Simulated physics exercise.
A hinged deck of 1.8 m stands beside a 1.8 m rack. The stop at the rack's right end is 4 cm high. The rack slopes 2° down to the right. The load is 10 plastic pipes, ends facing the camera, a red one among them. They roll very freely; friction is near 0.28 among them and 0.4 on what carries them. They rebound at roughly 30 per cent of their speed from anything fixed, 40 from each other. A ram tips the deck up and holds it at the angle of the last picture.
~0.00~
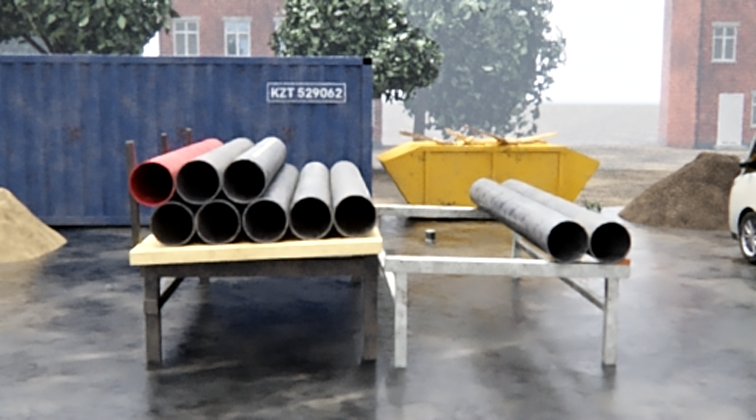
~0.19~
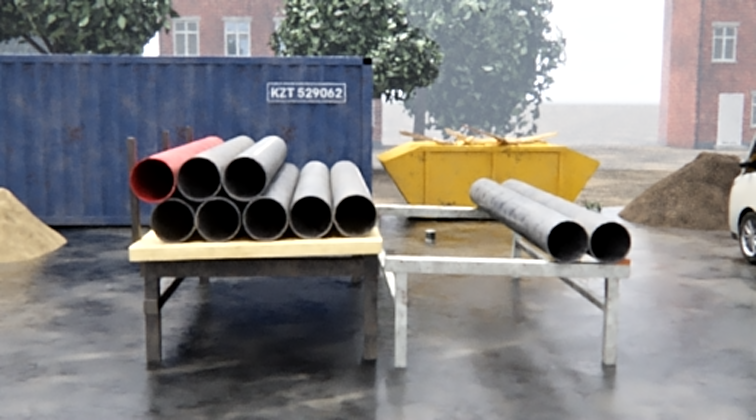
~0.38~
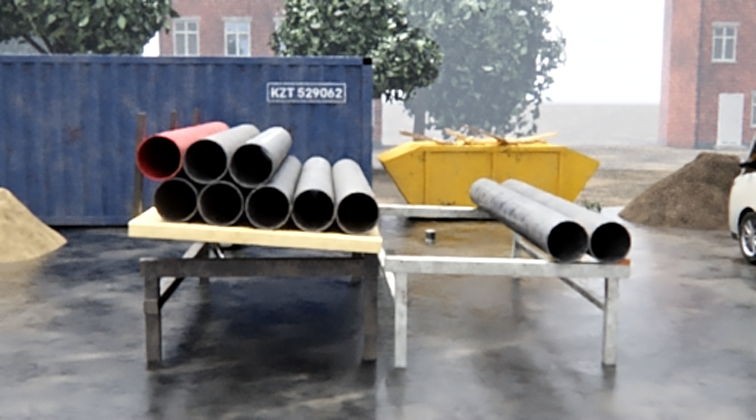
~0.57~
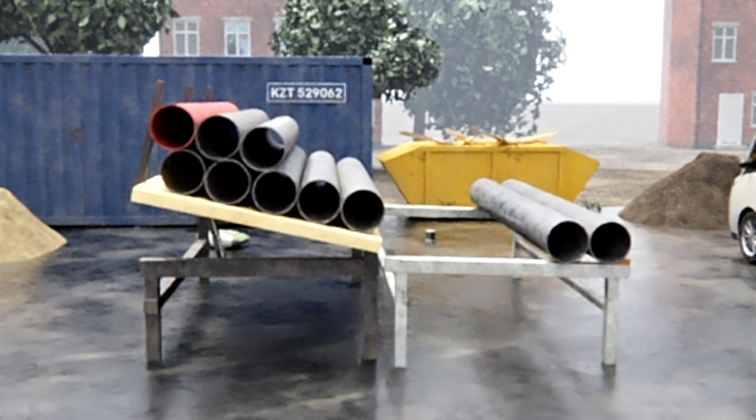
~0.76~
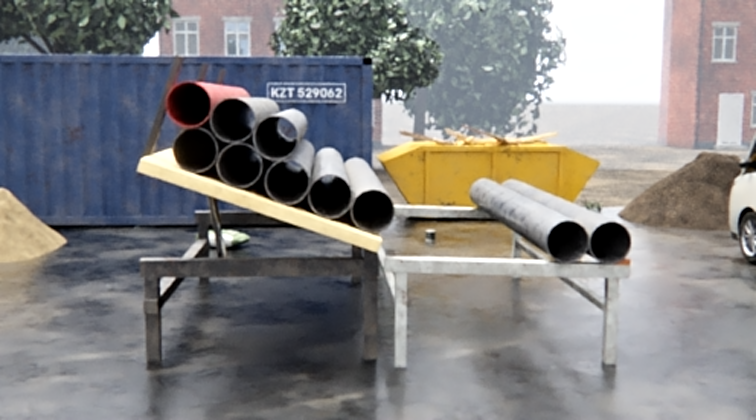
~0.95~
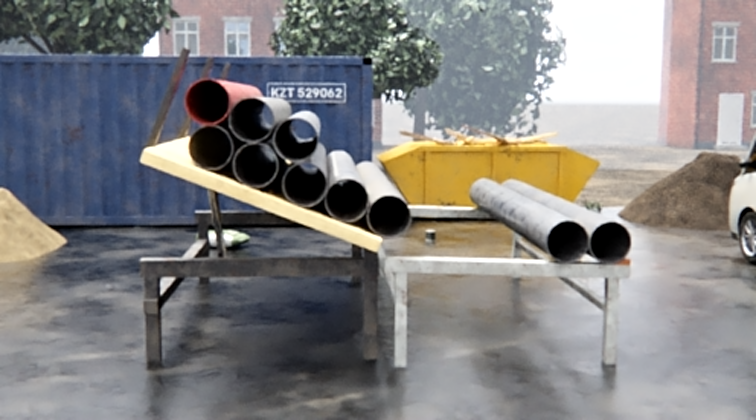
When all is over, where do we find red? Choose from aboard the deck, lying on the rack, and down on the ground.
Red comes to rest lying on the rack.
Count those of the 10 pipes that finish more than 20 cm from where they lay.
The count is 10.
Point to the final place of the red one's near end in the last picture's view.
Around (533, 203).
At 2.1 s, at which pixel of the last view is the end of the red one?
Near (426, 194).
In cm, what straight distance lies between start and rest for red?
Red 270.
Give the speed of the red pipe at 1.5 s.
Roughly 1.5 m/s.
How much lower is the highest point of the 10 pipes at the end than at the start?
Roughly 15 cm.
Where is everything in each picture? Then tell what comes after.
The first picture shows red (152, 184); deck tilted 2° back; stop top at (629, 261).
The second picture shows red (152, 180); deck tilted 1° back.
The third picture shows red (159, 158); deck tilted 4° to the rack.
The fourth picture shows red (172, 127); deck tilted 12° to the rack.
The fifth picture shows red (189, 105); deck tilted 19° to the rack.
The sixth picture shows red (208, 102); deck tilted 21° to the rack.
Then, 1.5 s in, red is up on others, 80 cm from the hinge, rolling right; 0 past the stop so far.
Then, 2.1 s in, red is up on others, 155 cm from the rack's far end, rolling right; 0 past the stop so far.
In the end (6.6 s), red is up on others, 75 cm from the rack's far end; 4 past the stop so far.
